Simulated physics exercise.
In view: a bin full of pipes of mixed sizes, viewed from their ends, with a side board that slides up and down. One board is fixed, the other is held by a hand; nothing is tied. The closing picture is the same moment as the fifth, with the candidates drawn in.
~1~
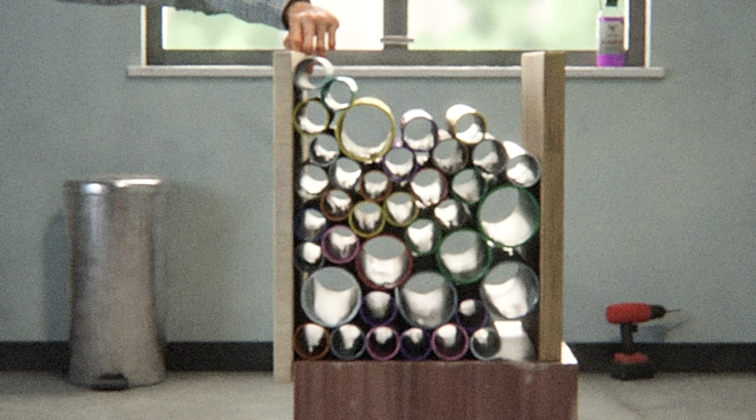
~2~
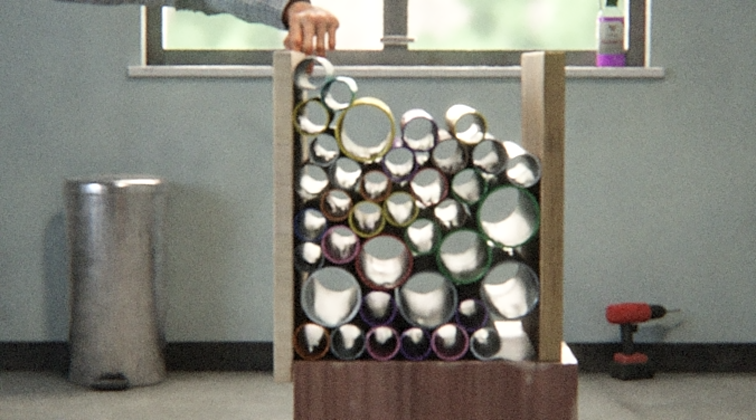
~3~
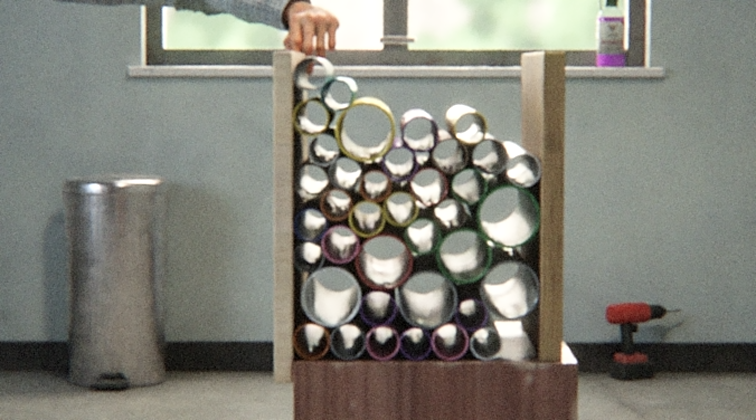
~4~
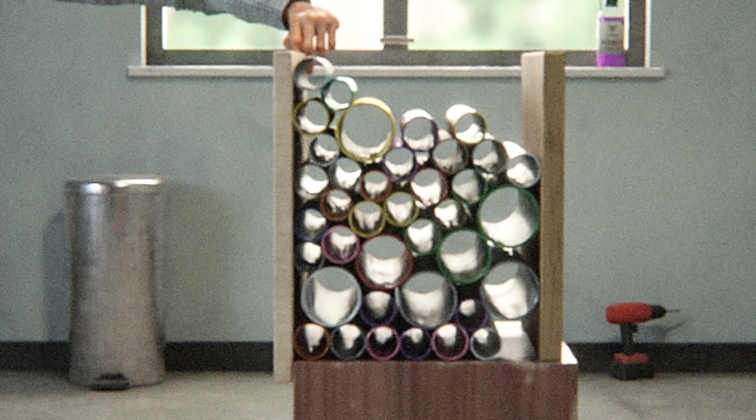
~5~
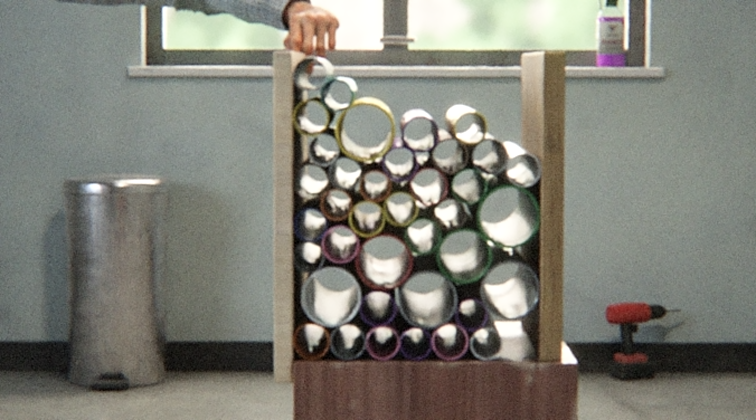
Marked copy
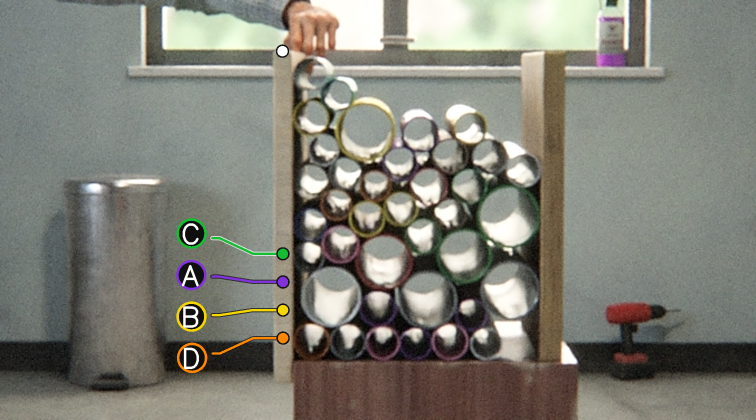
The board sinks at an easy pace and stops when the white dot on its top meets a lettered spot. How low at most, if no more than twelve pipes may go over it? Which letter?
At most to C.
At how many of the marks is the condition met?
One of them.
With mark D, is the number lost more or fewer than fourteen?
It loses more than fourteen.
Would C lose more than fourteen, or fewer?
It loses fewer than fourteen.
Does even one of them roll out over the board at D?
At D: Yes.
On the marked copy, A at (283, 282); B at (283, 310); C at (283, 254); D at (283, 338); the white dot at (282, 51).
Following C. Soon after the start, top of the board (292, 148).
Later, top of the board (293, 251).
In the end, top of the board (293, 253), twelve out over the board.
As for the rest, A more than twelve out over the board; B more than twelve out over the board; D more than twelve out over the board.
